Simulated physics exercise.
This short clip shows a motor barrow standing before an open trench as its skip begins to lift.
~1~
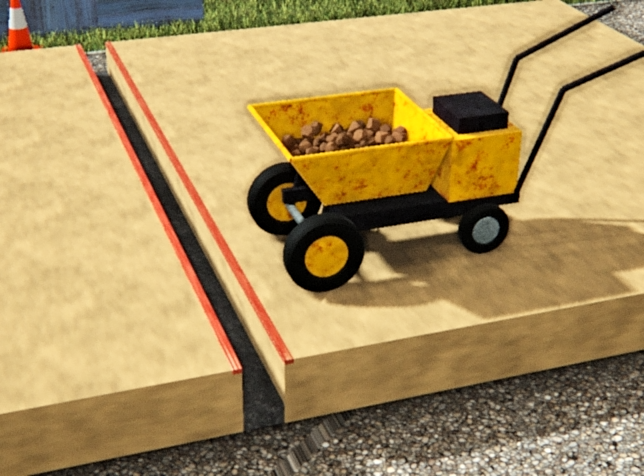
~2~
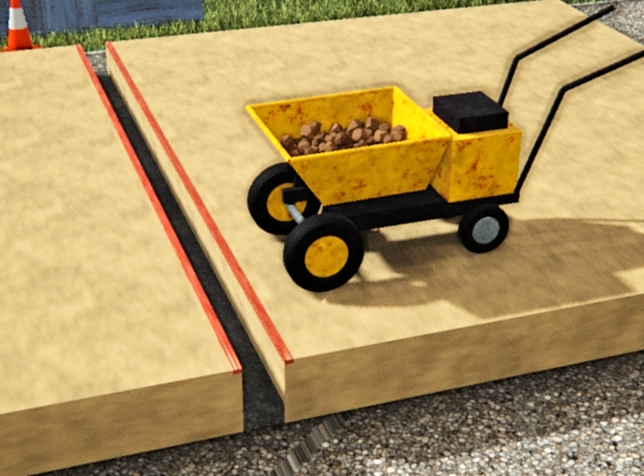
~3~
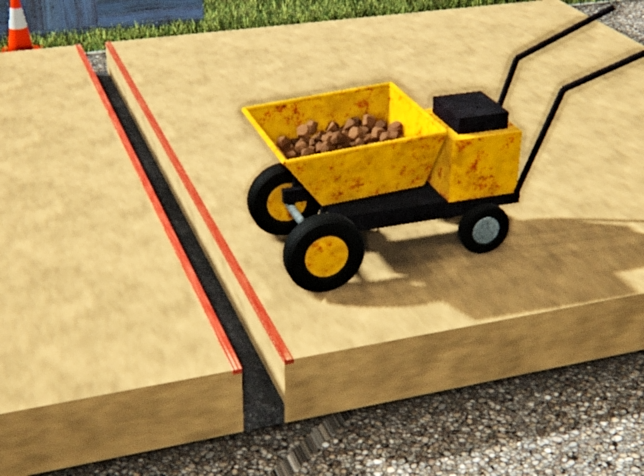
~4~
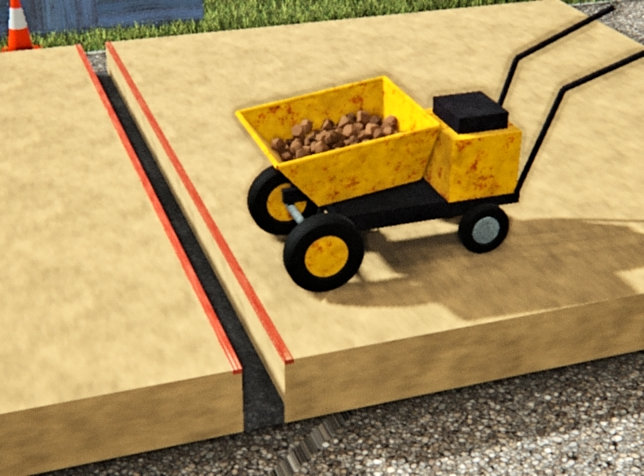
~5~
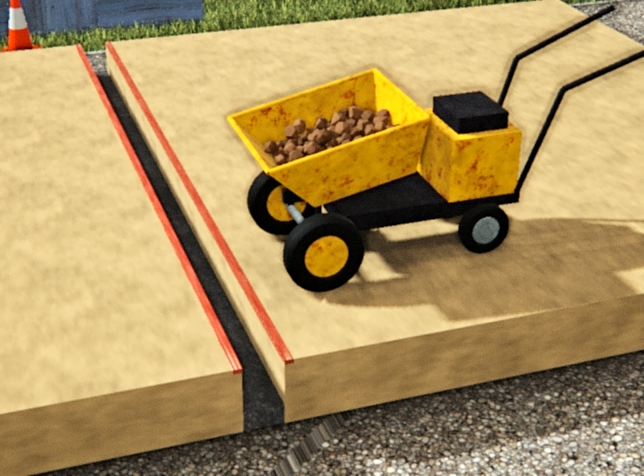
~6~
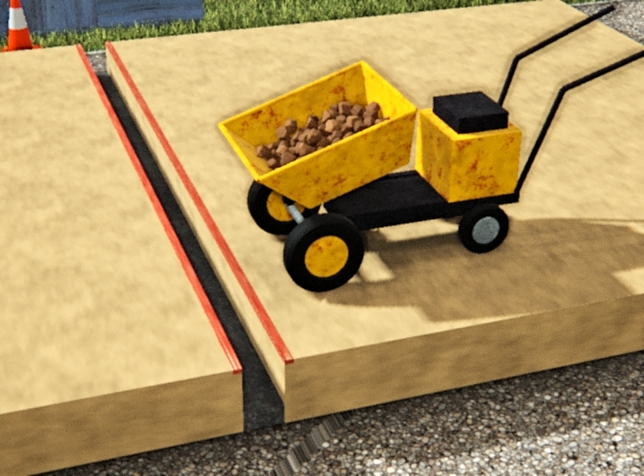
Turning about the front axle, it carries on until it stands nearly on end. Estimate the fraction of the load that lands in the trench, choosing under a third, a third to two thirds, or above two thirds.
What ends in the trench is going to be under one-third of the load.
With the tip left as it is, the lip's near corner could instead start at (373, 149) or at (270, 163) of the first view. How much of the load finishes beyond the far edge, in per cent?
That comes to some 0 in a hundred for the first try and some 80 in a hundred for the second.
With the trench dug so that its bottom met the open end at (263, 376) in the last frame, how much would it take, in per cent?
Something close to 0 per cent.
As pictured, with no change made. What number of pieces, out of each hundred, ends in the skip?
It is some 20 percent.
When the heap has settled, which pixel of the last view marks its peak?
The topmost point rests at roughly pixel (167, 271) in the last view.
Soon after the last picture, skip tipped steeply; all in the skip.
A little later, skip tipped right over; most in the skip; a small part beyond it; a stray few falling.
Later still, skip tipped right over; about a quarter in the skip; most beyond it.
At rest, skip tipped right over; about a quarter in the skip; a stray few in or heaped over the trench; most beyond it.
